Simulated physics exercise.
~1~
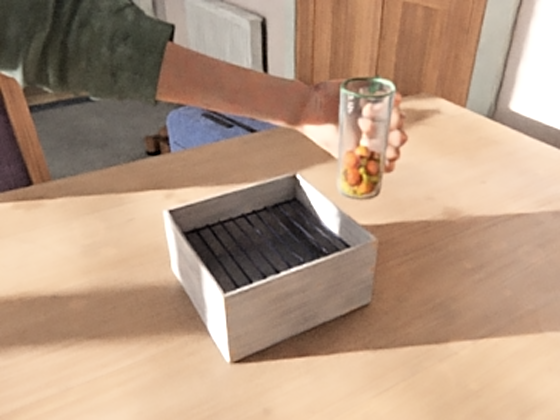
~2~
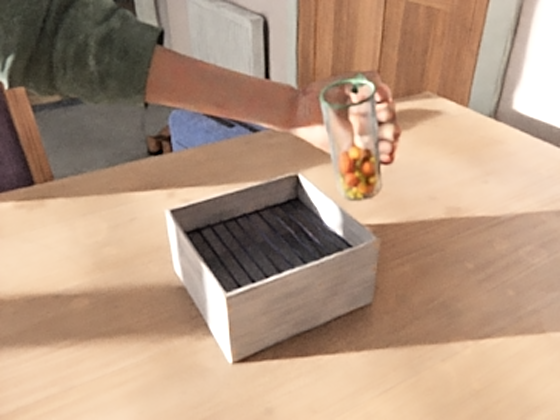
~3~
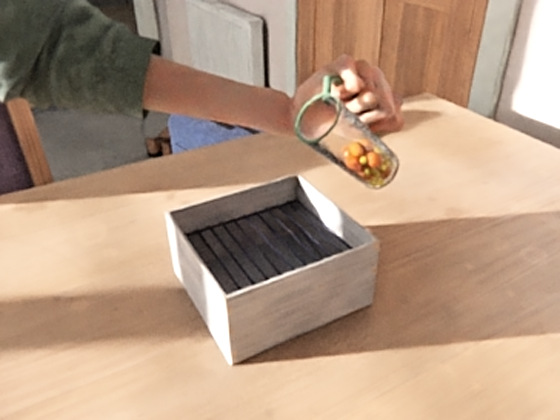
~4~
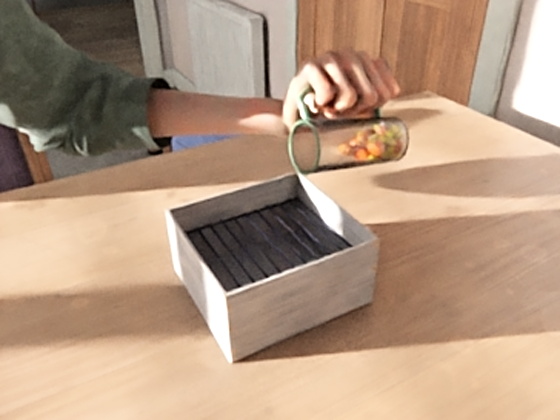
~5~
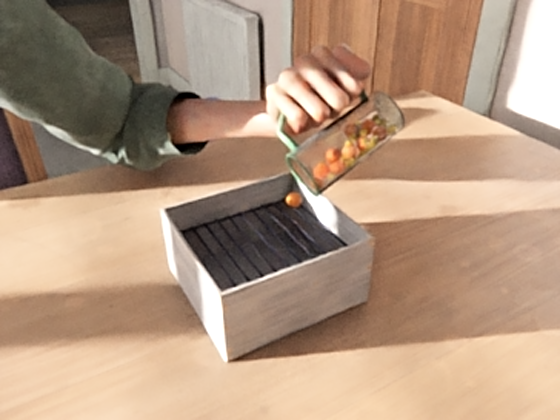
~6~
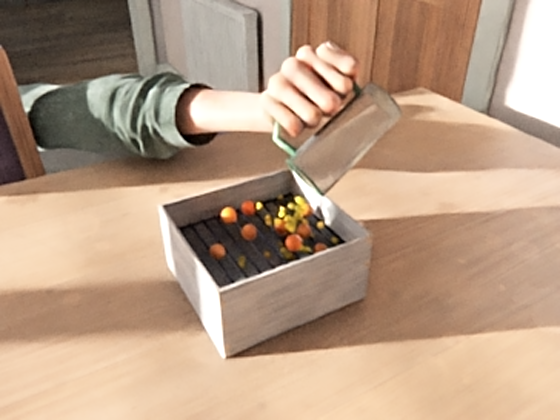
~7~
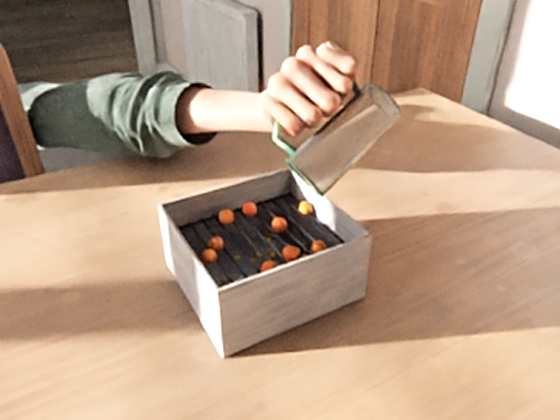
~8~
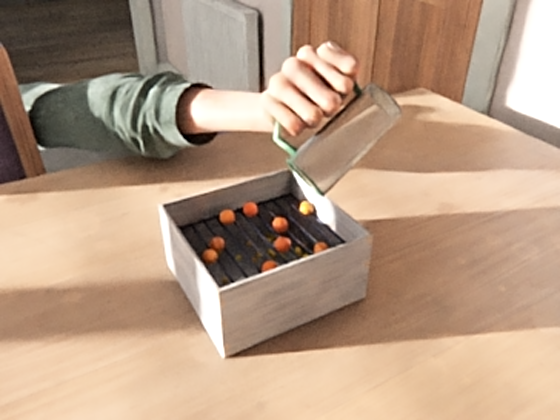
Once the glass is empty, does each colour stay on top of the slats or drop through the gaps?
The orange balls stay on top of the slats, while the yellow ones drop through the gaps.
